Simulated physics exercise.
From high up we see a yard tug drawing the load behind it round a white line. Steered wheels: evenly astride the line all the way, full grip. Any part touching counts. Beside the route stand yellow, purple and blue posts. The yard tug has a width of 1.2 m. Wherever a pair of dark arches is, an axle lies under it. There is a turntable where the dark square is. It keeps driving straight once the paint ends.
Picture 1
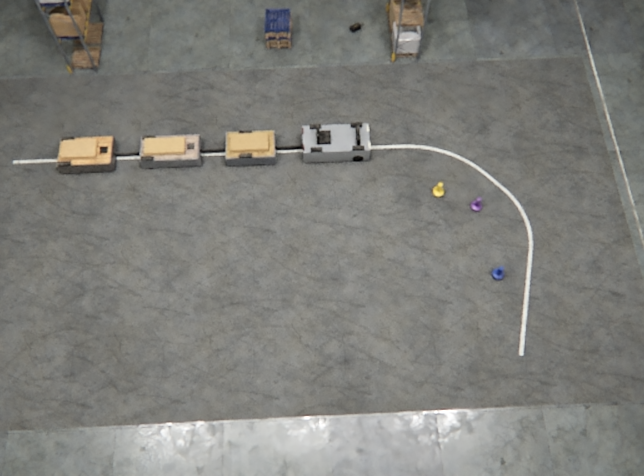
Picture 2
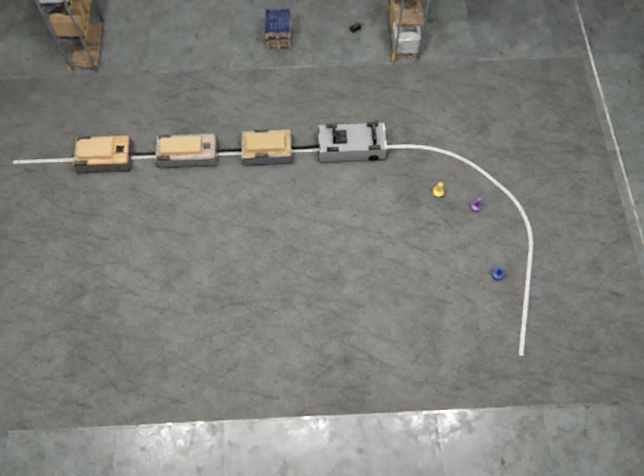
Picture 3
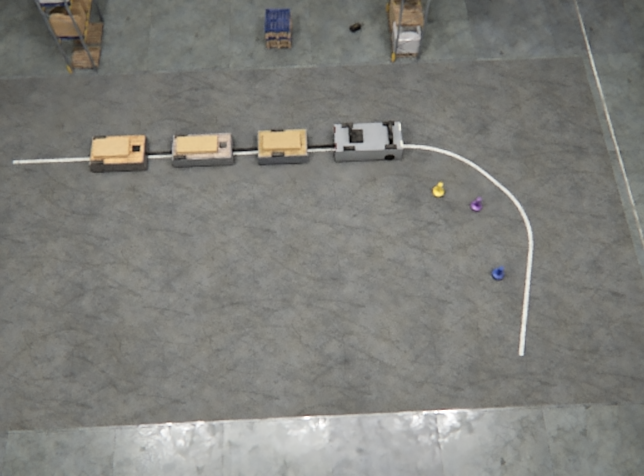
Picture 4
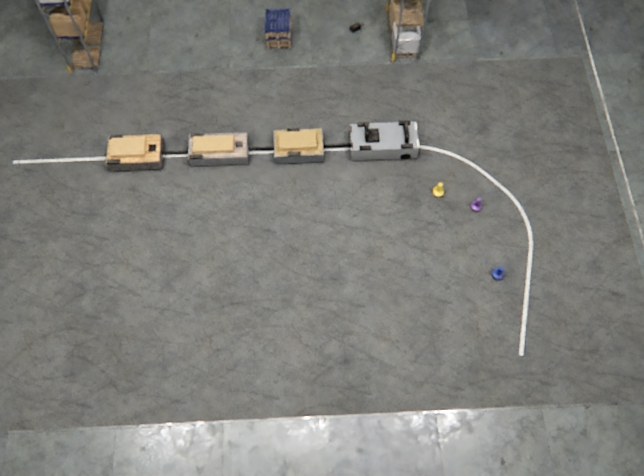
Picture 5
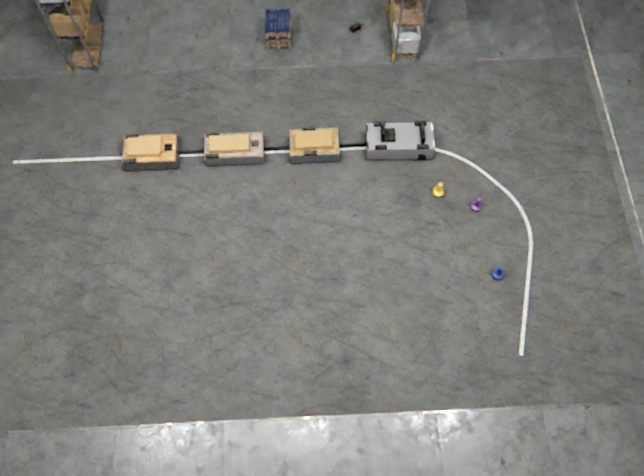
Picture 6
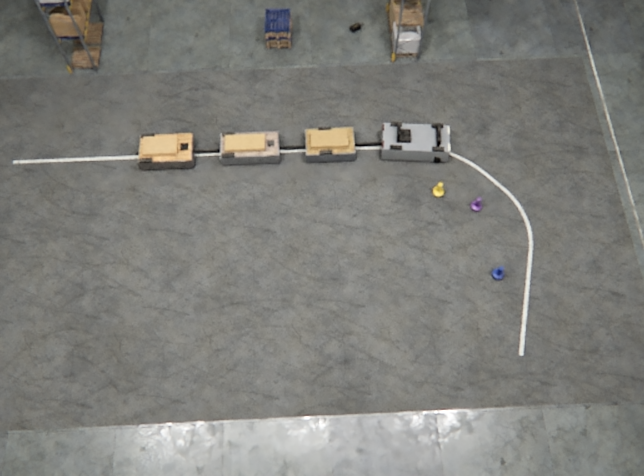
On a grey warehouse floor, a grey tug pulled three tan trailers slowly to the right along a white line, its front just starting into the curve above the yellow, purple and blue posts.
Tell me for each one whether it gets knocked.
Yellow: Yes; purple: Yes; blue: Yes.
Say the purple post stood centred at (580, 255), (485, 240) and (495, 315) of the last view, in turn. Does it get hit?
One: Stays safe. Two: Gets hit. Three: Gets hit.
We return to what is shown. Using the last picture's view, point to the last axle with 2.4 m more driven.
Somewhere around pixel (207, 145).
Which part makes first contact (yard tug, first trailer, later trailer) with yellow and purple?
Looking at yellow, it's one of the rear trailers; looking at purple, it's the foremost trailer.
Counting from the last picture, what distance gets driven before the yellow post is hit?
The touch comes after about 11.5 m of further driving.
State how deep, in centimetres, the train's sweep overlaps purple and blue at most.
For purple it's 80, and for blue it's 65.
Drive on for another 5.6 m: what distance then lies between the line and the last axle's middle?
Roughly 5 centimetres.
6.4 m further on, the last axle is at (299, 142) of the last picture, on the line; the first trailer has hit purple.
9.8 m further on, the last axle is at (372, 145) of the last picture, 30 cm off the line; the first trailer has hit blue.
11.4 m further on, the last axle is at (409, 154) of the last picture, 75 cm off the line; the third trailer has hit yellow.
21.0 m further on, the last axle is at (516, 359) of the last picture, 25 cm off the line; 3 of 3 struck in all.
